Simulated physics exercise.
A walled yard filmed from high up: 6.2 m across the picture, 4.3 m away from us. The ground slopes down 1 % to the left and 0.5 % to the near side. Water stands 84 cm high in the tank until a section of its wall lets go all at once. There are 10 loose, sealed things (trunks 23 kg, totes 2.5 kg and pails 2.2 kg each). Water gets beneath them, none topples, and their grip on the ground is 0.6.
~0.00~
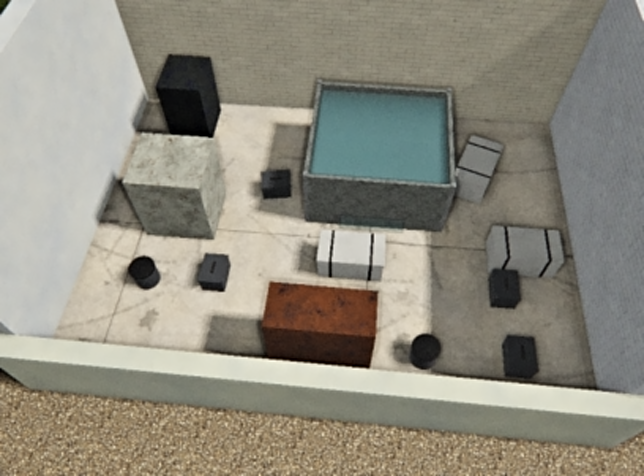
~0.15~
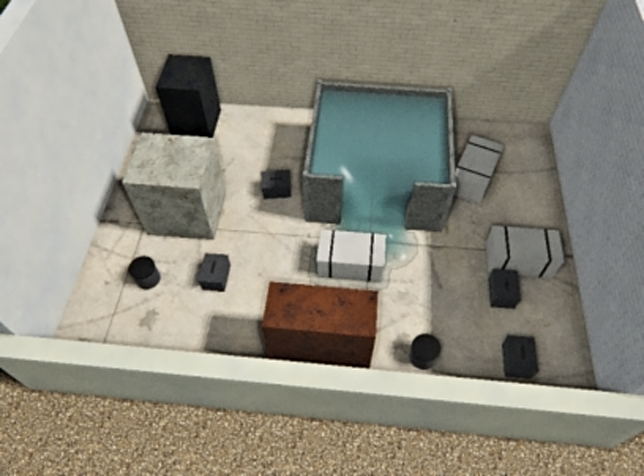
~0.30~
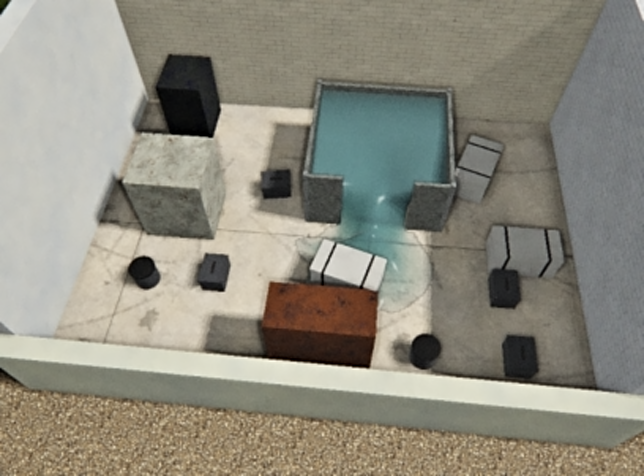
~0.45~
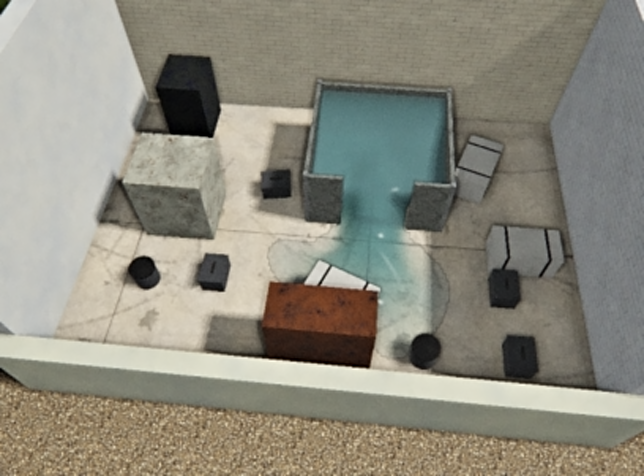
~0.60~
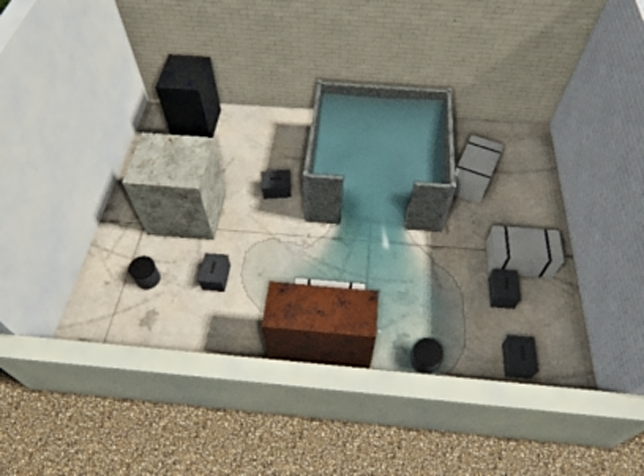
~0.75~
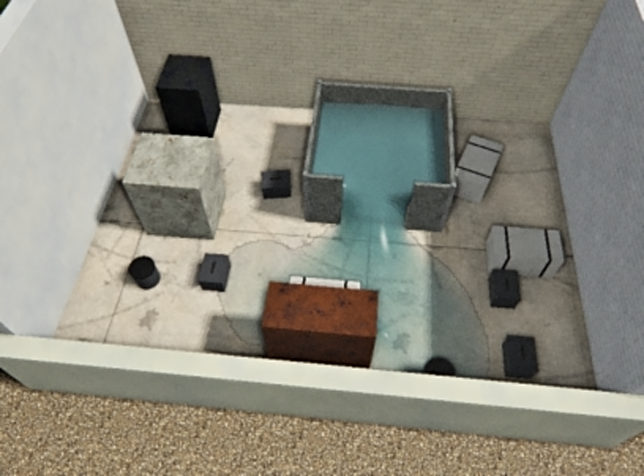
At the start, a walled yard holds a full tank of water among scattered boxes and dark pails. The tank's near side opens and water pours out, pushing a white strapped trunk up behind the rusty block. The water spreads wider, and a dark pail shifts toward the near wall.
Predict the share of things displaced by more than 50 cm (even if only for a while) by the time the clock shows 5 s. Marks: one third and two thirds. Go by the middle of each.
That comes to two thirds or above.
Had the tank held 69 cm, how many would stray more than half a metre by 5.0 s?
In that case 8 of them.
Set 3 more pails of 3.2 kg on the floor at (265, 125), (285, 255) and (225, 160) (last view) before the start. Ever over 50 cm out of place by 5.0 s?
In turn: Less, under, under.
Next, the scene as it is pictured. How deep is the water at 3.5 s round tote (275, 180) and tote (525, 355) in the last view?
Roughly 0 and 5 cm.
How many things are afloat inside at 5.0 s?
9 of them.
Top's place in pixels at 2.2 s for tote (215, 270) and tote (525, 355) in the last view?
Around (135, 234) and (550, 277).
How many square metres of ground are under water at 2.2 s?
Some 14 m2.
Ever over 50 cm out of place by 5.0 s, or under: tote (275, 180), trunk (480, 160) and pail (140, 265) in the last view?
In turn: Less, under, over.
After 1.1 s 2 of 10 are over 50 cm from their spots; 2 afloat.
After 2.2 s 5 of 10 are over 50 cm from their spots; 5 afloat.
After 3.5 s 7 of 10 are over 50 cm from their spots; 7 afloat.
After 5.0 s 8 of 10 are over 50 cm from their spots, and 8 have been at some point; 9 afloat.
